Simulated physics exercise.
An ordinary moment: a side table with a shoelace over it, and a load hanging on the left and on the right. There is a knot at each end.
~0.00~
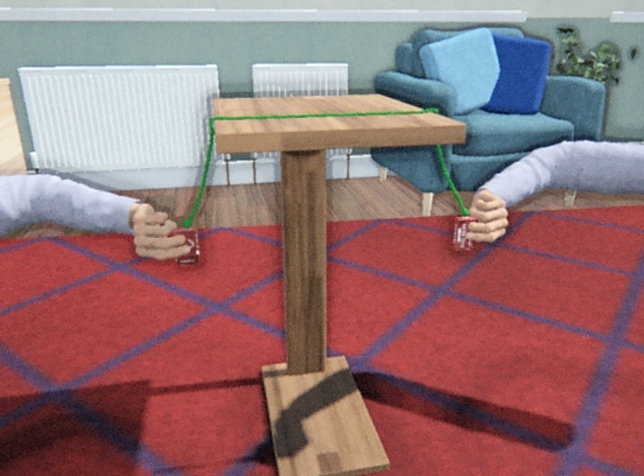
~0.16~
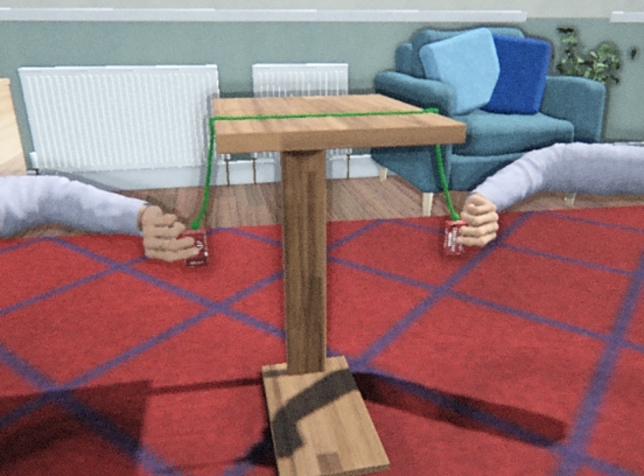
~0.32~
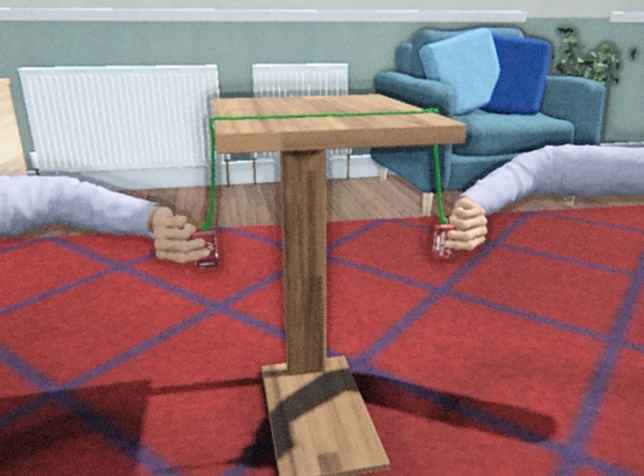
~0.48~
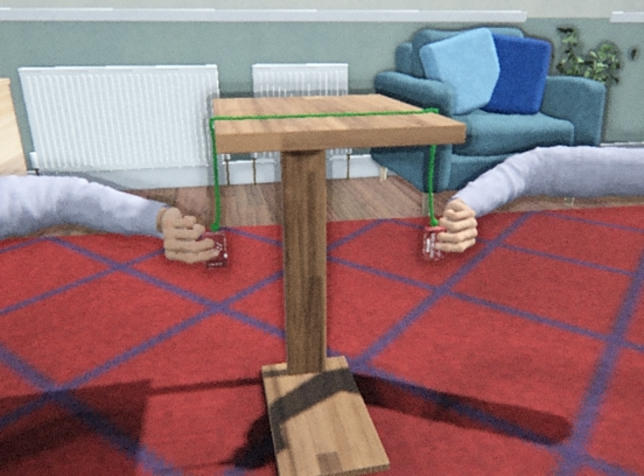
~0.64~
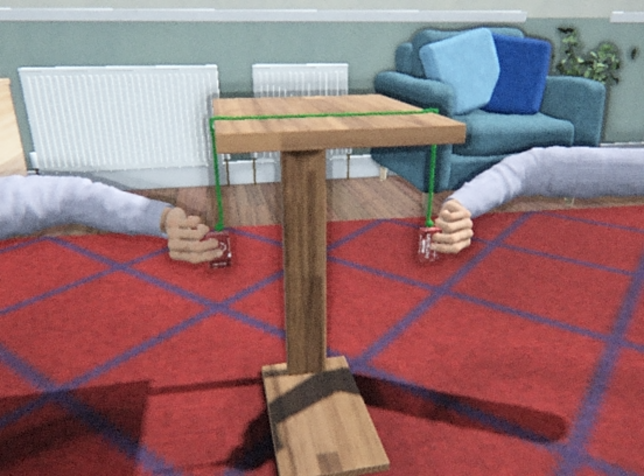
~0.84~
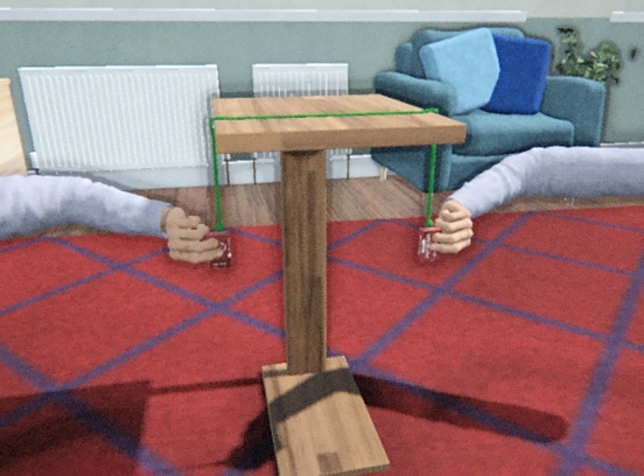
To begin with, a green shoelace lies across a wooden side table, and a hand on each side holds a small matchbox at its dangling ends, out from the table. Both hands then move inward until the hanging lengths are nearly vertical, and finally they stay almost still while the table remains in place.
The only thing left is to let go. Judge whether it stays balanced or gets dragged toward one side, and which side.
It stays balanced.
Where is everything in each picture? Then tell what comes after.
In the first picture, left matchbox (187, 246); right matchbox (465, 233); shoelace over the top (336, 115).
In the second picture, left matchbox (195, 248); right matchbox (456, 237).
In the third picture, left matchbox (206, 250); right matchbox (444, 241).
In the fourth picture, left matchbox (215, 250); right matchbox (434, 243).
In the fifth picture, left matchbox (219, 250); right matchbox (430, 244).
In the sixth picture, left matchbox (219, 250); right matchbox (430, 244); shoelace over the top (336, 115).
After 1.18 s, left matchbox still level near (224, 250); right matchbox still level near (425, 246).
After 1.78 s, left matchbox still level near (219, 251); right matchbox still level near (429, 245).
In the end, left matchbox still level near (219, 251); right matchbox still level near (429, 245). The shoelace hangs still.
